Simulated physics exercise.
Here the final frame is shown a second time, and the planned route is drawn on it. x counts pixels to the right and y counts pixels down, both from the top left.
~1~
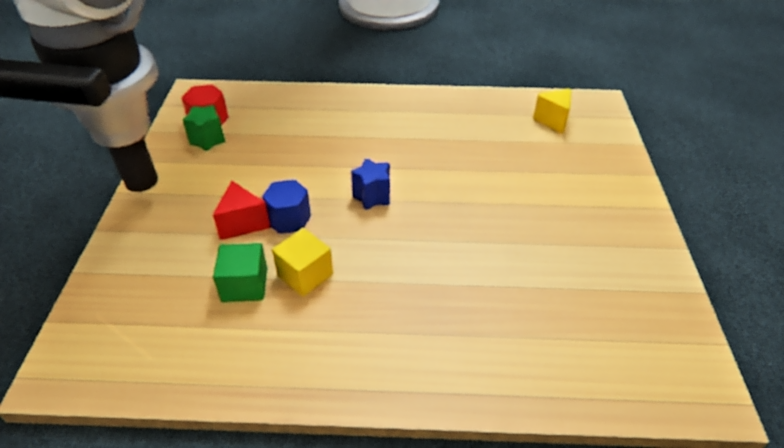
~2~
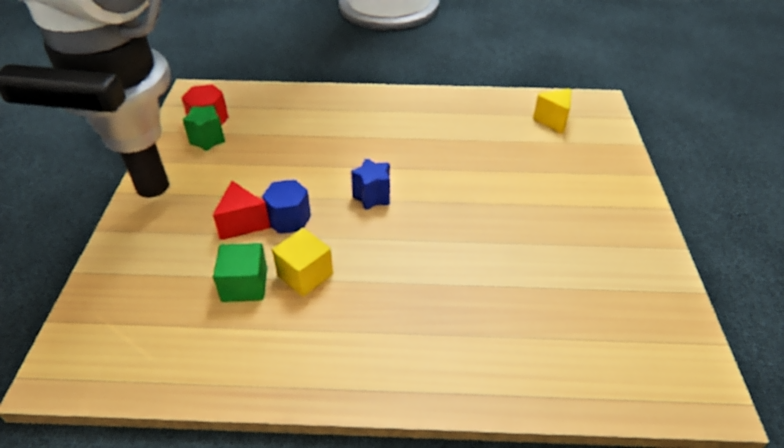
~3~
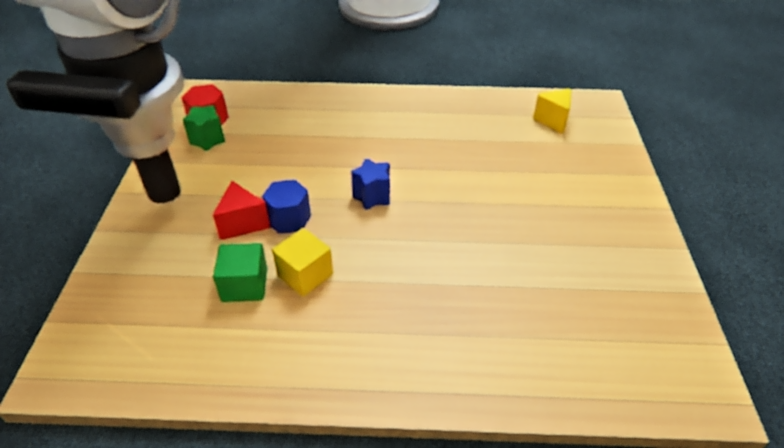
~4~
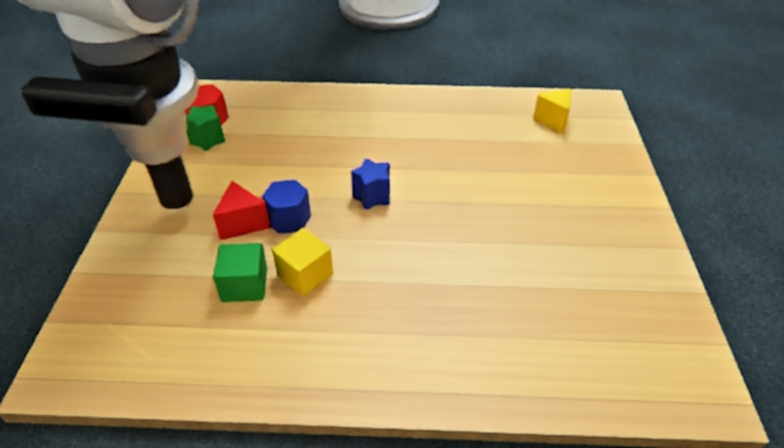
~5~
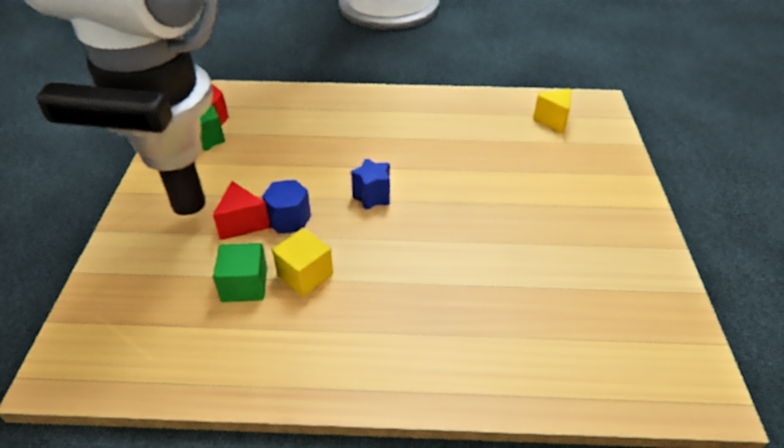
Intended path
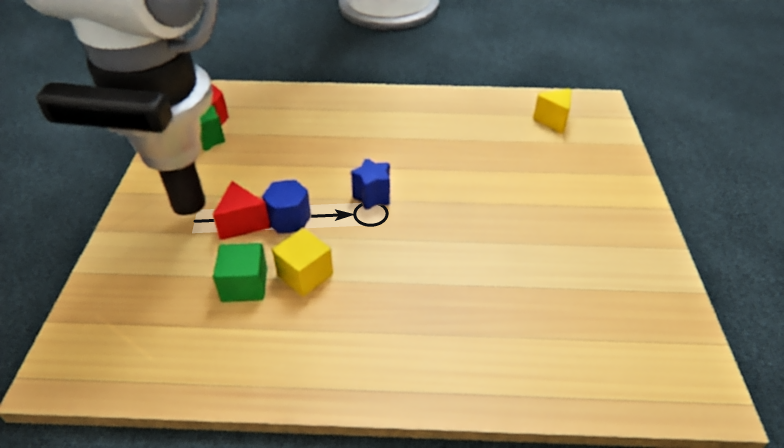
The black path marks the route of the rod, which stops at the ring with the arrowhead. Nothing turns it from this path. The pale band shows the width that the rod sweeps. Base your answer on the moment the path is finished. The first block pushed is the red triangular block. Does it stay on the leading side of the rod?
Gone from the front.
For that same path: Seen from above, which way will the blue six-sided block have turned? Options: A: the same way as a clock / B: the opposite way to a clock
Choice B: The opposite way to a clock.
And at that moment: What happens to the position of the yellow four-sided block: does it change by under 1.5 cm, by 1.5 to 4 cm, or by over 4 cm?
Range: Under 1.5 cm.
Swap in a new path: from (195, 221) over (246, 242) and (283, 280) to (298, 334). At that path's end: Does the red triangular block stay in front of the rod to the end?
My answer is no.
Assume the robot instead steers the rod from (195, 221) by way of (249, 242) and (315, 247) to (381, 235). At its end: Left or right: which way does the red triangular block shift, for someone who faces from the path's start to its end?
It's pushed left.
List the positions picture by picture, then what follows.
In the first picture, rod tip at (142, 182); block tops, red triangular block at (237, 198); blue six-sided block at (285, 193); yellow four-sided block at (301, 248); blue star block at (372, 170).
In the second picture, rod at (153, 187); blocks unchanged.
In the third picture, rod at (165, 193); blocks unchanged.
In the fourth picture, rod at (177, 199); blocks unchanged.
In the fifth picture, rod at (189, 205); red triangular block at (237, 198); blue six-sided block at (285, 193); yellow four-sided block at (301, 248); blue star block at (372, 170).
Path on the board, straight from (195, 221) to (371, 214).
The first path, step by step. One third of the way, rod at (251, 202); red triangular block at (270, 208), turned 25° clockwise; blue six-sided block at (305, 191), turned 25° anticlockwise.
Two thirds of the way, rod at (312, 200); red triangular block at (304, 214), turned 70° clockwise; blue six-sided block at (350, 191), turned 55° anticlockwise; yellow four-sided block at (305, 254), turned 20° clockwise.
At the end, rod at (370, 197); red triangular block at (305, 214), turned 75° clockwise; blue six-sided block at (406, 196), turned 55° anticlockwise; yellow four-sided block at (305, 254), turned 20° clockwise; blue star block at (390, 167), turned 70° anticlockwise.
